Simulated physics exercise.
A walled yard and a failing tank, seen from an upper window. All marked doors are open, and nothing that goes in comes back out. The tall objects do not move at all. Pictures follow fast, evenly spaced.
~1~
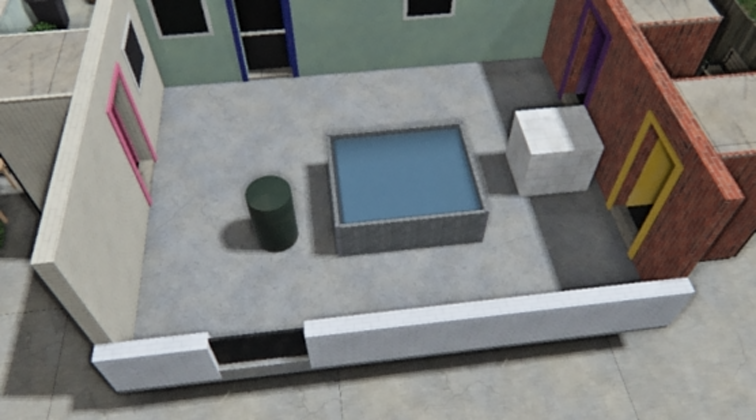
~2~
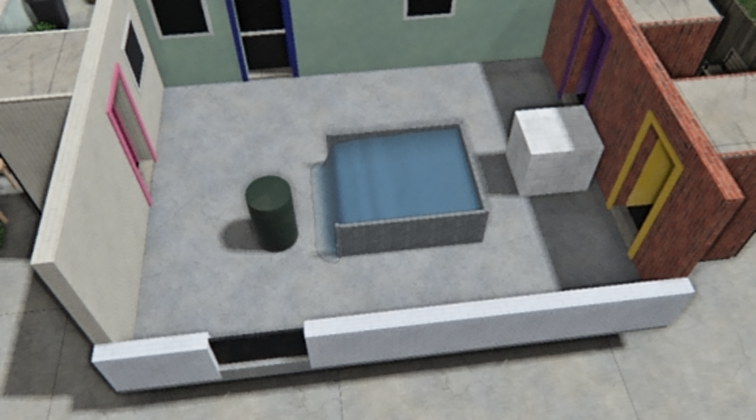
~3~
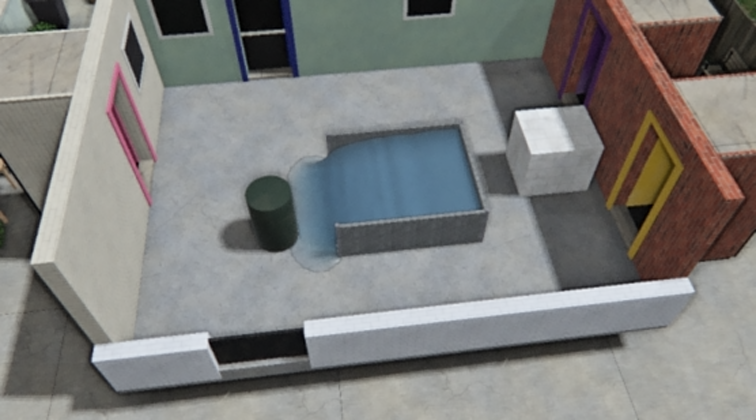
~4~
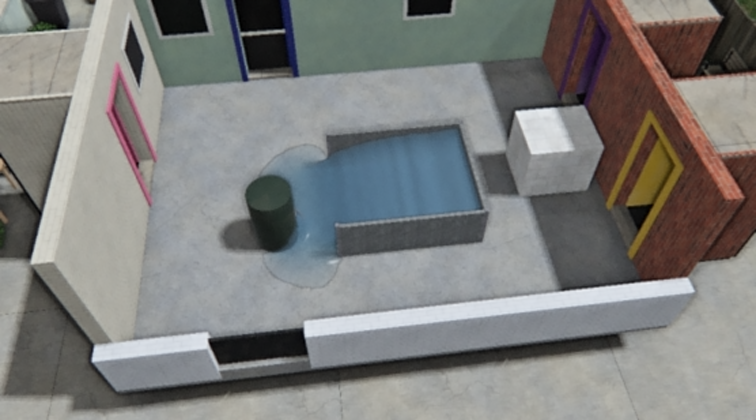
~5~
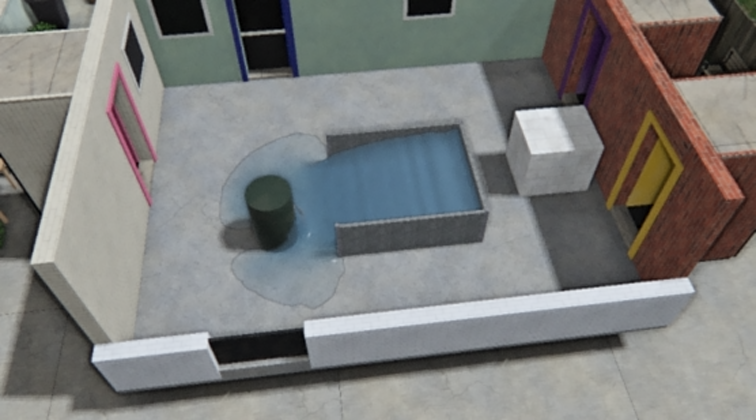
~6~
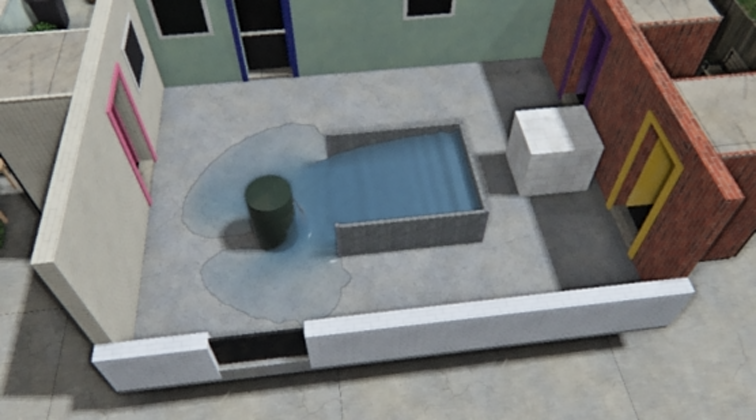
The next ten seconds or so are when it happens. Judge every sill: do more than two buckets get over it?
In order: The purple door does not exceed two buckets, the pink door exceeds two buckets, the yellow door does not exceed two buckets, the blue door exceeds two buckets.
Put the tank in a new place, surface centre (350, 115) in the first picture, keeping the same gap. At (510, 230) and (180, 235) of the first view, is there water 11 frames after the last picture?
Point 1: Not wet; point 2: Soaked through.
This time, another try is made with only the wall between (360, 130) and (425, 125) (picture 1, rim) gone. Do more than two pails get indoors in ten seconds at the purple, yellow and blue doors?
Purple door stays within the limit, yellow door stays within the limit, blue door exceeds the limit.
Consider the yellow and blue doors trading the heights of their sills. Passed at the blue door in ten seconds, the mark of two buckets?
Reading - blue door: Below the limit.
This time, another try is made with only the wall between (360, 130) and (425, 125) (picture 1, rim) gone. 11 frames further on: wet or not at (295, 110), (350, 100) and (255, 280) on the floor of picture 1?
Sequence: Wetted / wetted / spared.
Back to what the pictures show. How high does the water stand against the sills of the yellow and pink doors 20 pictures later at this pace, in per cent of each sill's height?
Depth ratios, approx.: 0 and 170 percent.
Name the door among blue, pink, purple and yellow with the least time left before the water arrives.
Go with the pink one.
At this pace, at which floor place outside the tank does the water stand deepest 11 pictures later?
Somewhere around (165, 89).
A moment on, water covers 35 % of the floor; the purple door not reached, the pink door over two buckets in, the yellow door not reached, the blue door not reached.
Next, water covers 40 % of the floor; the purple door not reached, the pink door far over two buckets in, the yellow door not reached, the blue door not reached.
Then, water covers 50 % of the floor; the purple door not reached, the pink door far over two buckets in, the yellow door not reached, the blue door under two buckets in.
Later, water covers 85 % of the floor; the purple door not reached, the pink door far over two buckets in, the yellow door not reached, the blue door over two buckets in.
In the end, water covers 95 % of the floor; the purple door wet at the sill, nothing in, the pink door far over two buckets in, the yellow door wet at the sill, nothing in, the blue door over two buckets in.
